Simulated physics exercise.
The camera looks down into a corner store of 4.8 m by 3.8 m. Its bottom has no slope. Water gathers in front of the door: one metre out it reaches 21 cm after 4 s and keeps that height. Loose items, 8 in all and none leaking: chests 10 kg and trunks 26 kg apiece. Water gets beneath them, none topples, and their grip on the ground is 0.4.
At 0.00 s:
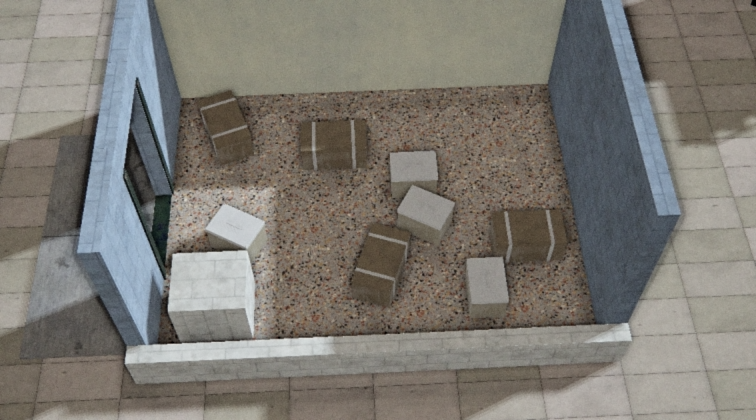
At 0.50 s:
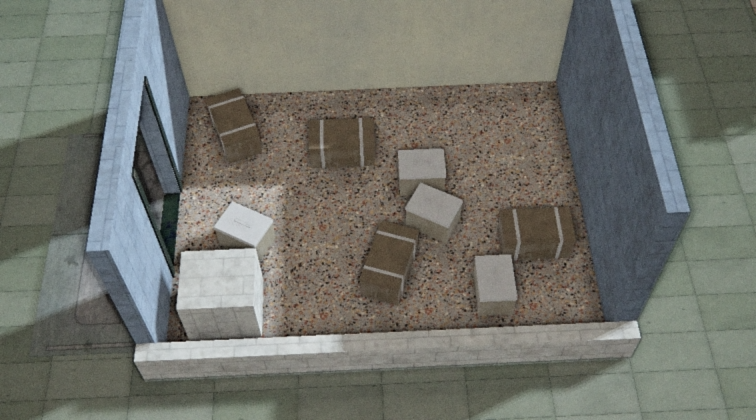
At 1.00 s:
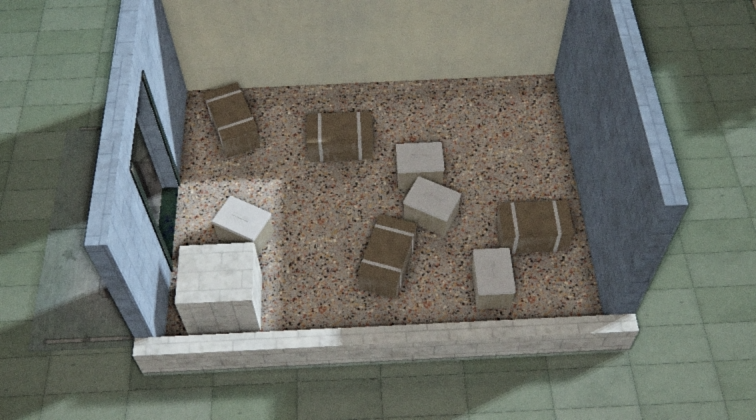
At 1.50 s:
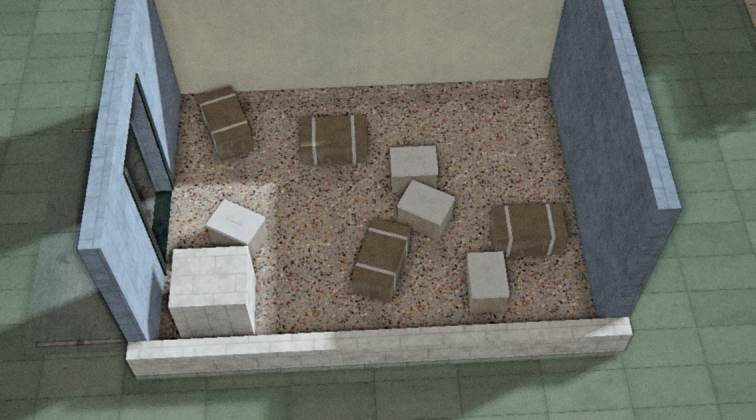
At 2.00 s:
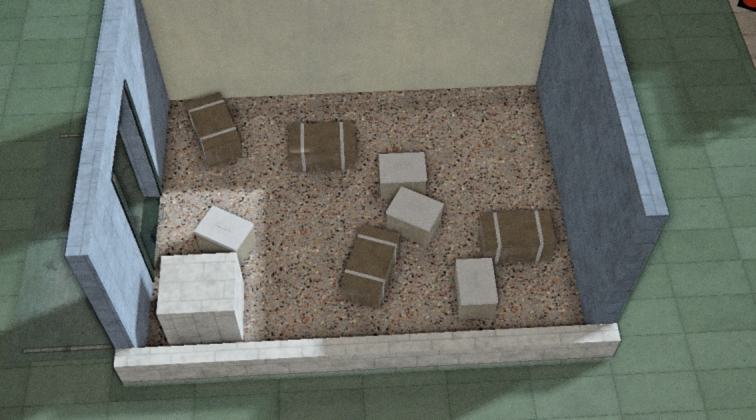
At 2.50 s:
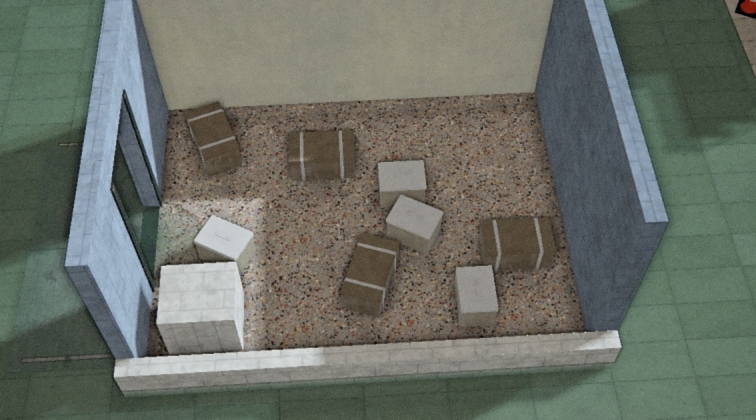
The boxes stay still on the speckled floor while the view shifts slightly around the walled room.
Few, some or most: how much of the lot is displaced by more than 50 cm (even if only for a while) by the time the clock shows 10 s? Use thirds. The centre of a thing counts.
That comes to between one and two thirds.
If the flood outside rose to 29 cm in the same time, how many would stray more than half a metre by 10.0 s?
In that case 6 of them.
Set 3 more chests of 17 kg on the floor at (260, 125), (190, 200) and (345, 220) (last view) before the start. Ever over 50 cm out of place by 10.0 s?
In that order: Less, short of it, more.
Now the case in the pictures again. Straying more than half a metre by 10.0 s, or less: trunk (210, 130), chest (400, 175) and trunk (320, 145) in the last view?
In turn: Under, more, less.
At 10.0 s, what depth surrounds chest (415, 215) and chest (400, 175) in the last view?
About 12 and 12 cm.
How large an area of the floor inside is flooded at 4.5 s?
Roughly 5.5 m2.
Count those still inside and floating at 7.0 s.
At that moment 1.
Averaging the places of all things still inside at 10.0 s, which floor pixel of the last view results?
Around (455, 205).
After 3.5 s 0 of 8 are over 50 cm from their spots; 0 afloat.
After 4.5 s 1 of 8 are over 50 cm from their spots; 0 afloat.
After 7.0 s 3 of 8 are over 50 cm from their spots; 1 afloat.
After 10.0 s 5 of 8 are over 50 cm from their spots, and 5 have been at some point; 6 afloat.
